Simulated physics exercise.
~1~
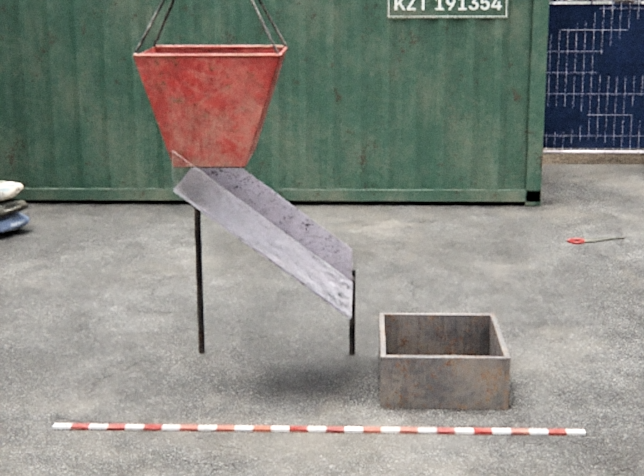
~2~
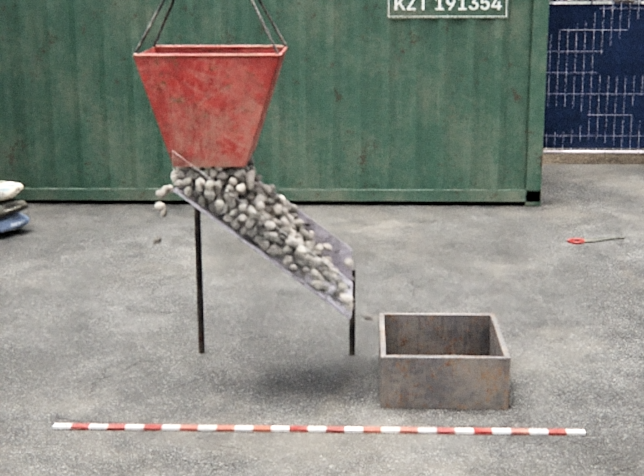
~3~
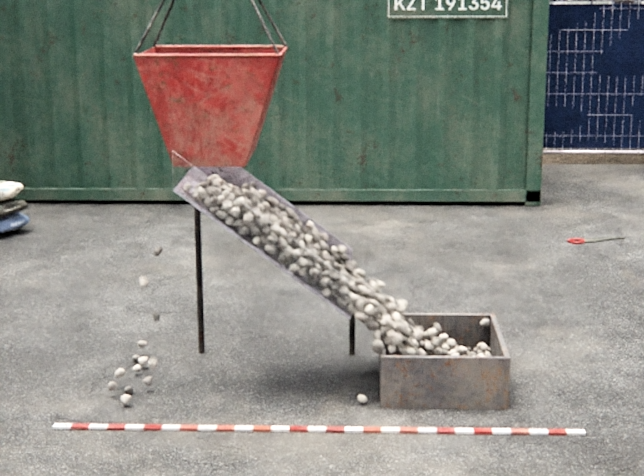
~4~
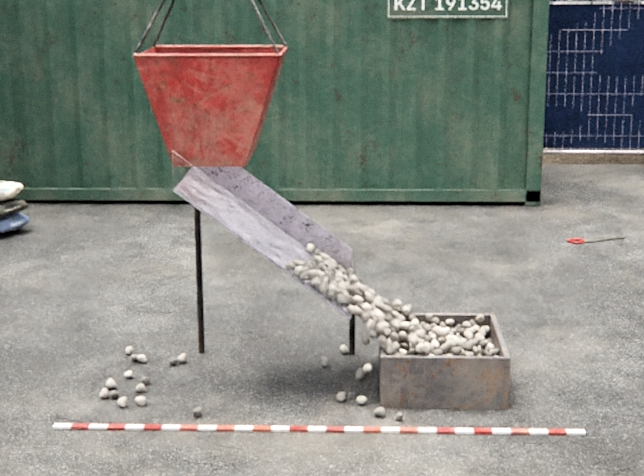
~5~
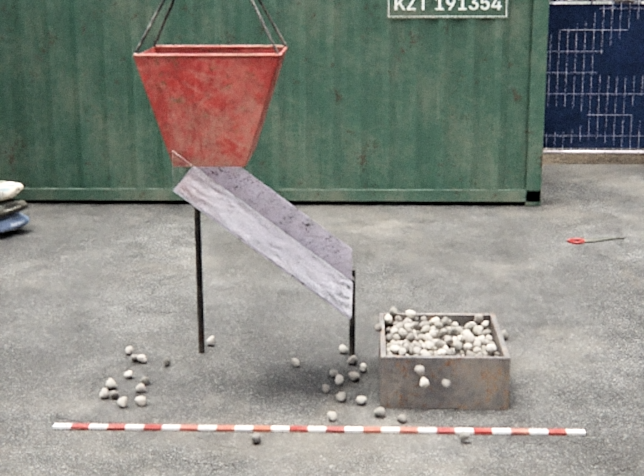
The video shows a red skip hanging above a sloping steel slide as rounded stones pour from it, slide down to the right and drop into a fixed open bin. Most stones end up heaped in the bin, while some lie scattered on the ground around it.
